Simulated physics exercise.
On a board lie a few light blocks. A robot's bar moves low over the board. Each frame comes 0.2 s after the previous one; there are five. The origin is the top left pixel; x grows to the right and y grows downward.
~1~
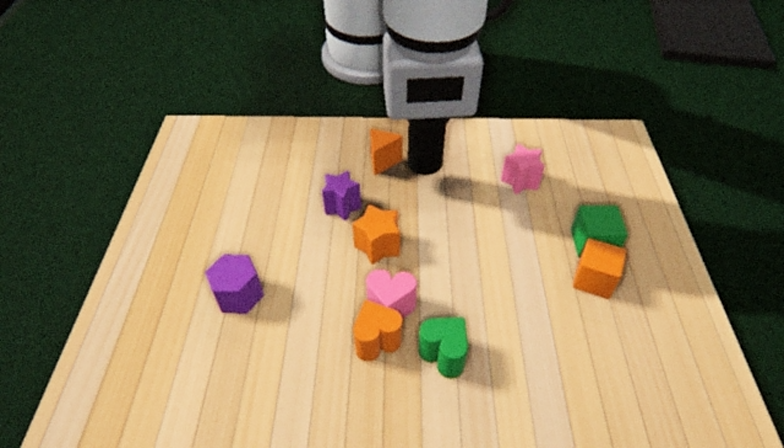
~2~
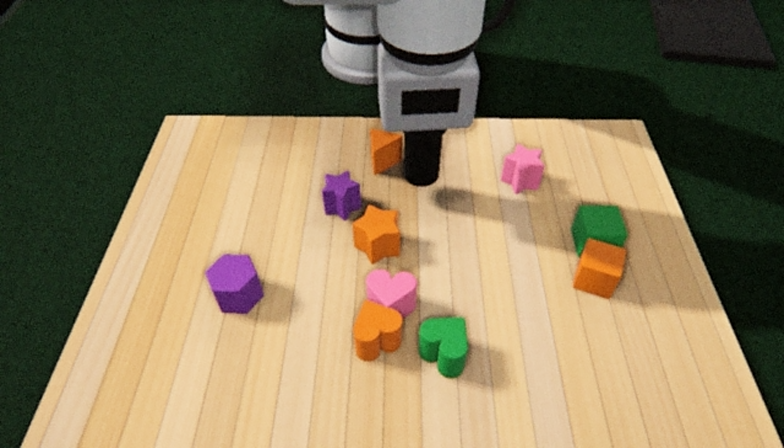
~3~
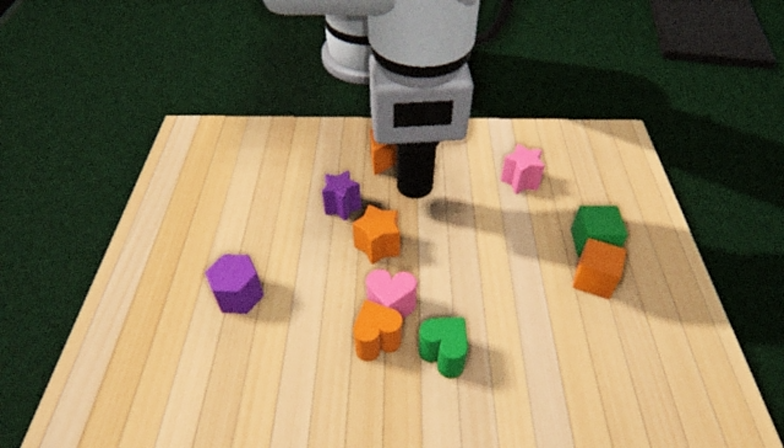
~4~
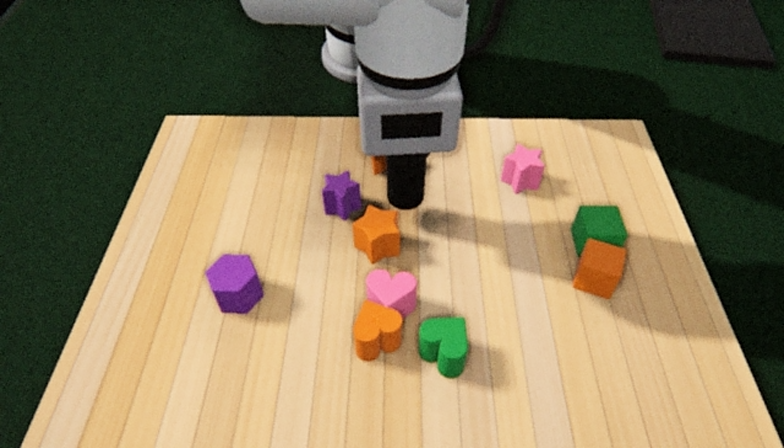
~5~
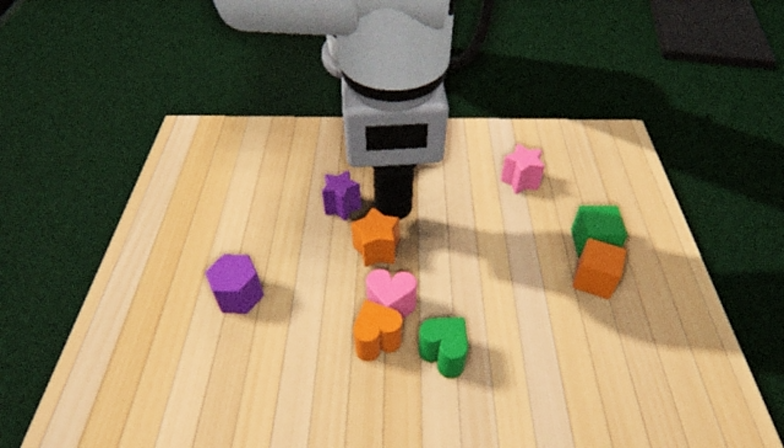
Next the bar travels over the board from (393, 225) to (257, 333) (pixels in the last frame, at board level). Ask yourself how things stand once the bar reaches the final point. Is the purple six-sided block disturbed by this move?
At the moment the path ends, the purple six-sided block still stands where it did.
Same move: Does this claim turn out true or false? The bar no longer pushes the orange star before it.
That claim is true.
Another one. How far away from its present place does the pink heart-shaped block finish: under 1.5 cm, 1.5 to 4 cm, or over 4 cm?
Under 1.5 cm.
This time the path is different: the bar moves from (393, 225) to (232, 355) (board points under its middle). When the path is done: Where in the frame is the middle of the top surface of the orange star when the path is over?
The orange star ends near (299, 323).
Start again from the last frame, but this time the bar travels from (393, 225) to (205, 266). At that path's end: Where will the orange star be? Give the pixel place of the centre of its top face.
In the picture, that point is around (356, 239).
What follows on the original path. One third of the way, bar (351, 241); orange star (339, 265), turned 15° anticlockwise.
Two thirds of the way, bar (304, 277); orange star (314, 303), turned 50° anticlockwise.
At the end, bar (252, 317); purple six-sided block in place; orange star (307, 314), turned 85° anticlockwise; pink heart-shaped block in place.
